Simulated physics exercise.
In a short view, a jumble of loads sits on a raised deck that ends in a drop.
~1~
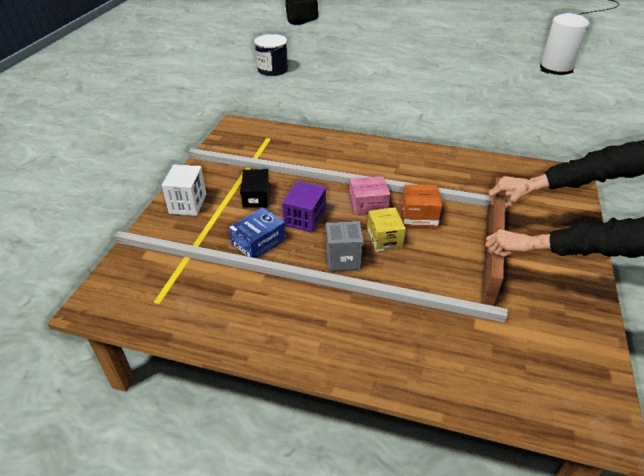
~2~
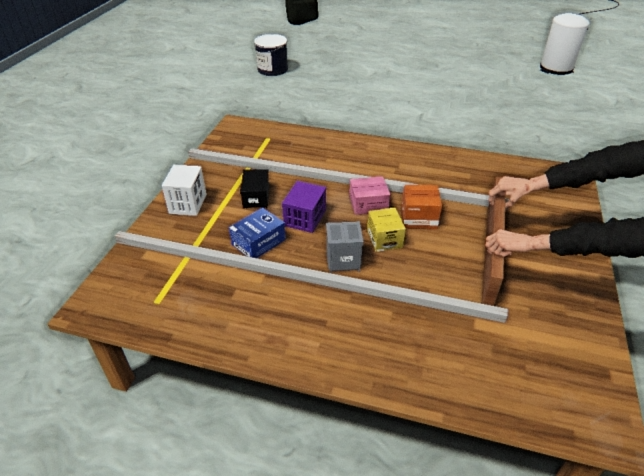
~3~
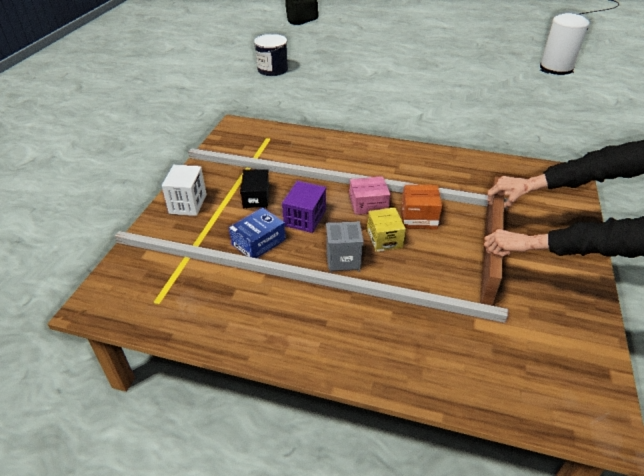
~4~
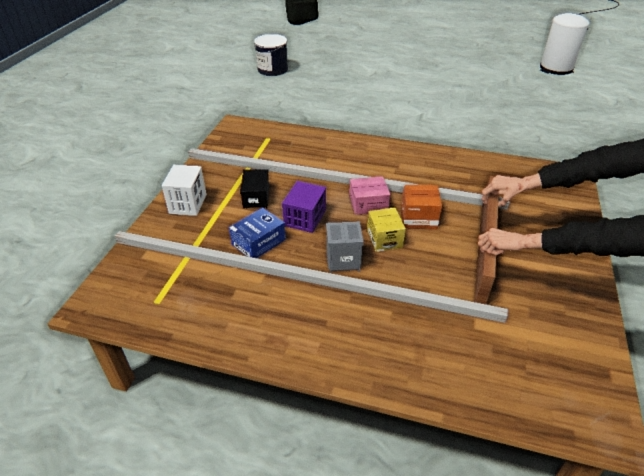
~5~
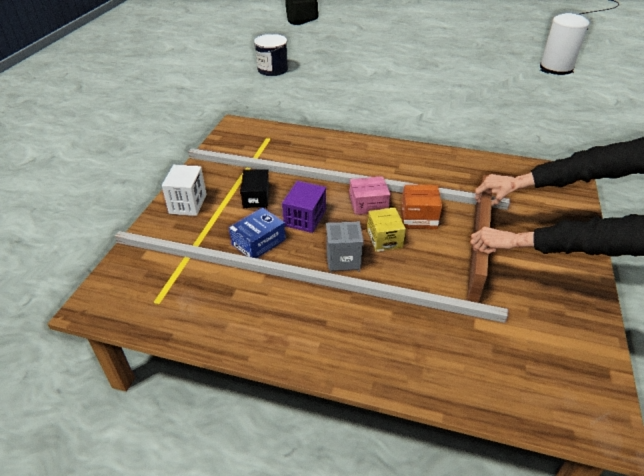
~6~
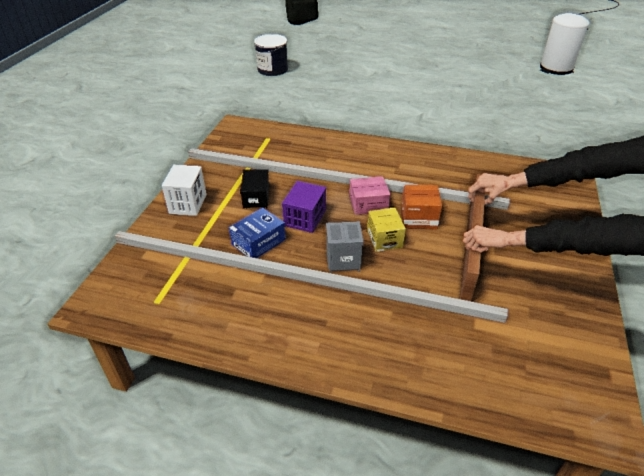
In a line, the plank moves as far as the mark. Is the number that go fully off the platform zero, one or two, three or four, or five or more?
It is one or two.
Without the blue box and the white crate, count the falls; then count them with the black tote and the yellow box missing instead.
Well, the first time you'd get 1, and the next time 0.
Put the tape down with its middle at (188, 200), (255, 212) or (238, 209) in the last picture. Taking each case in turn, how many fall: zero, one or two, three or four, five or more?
Place one: At least five; place two: Zero; place three: None at all.
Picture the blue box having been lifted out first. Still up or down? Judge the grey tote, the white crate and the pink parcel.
The grey tote is still up, the white crate goes down and the pink parcel is still up.
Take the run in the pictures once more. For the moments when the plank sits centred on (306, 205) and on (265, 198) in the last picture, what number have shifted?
7 by the first point, 8 by the second.
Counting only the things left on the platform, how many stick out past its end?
It totals 0.
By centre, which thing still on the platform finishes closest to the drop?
That is the pink parcel.
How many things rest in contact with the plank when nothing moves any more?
Looks like 3 of them, all told.
Soon after, none off yet; white crate at rest near (185, 190); black tote at rest near (255, 189); blue box at rest near (258, 234).
By the end, the number that fall off is one or two; fallen, black tote and white crate.
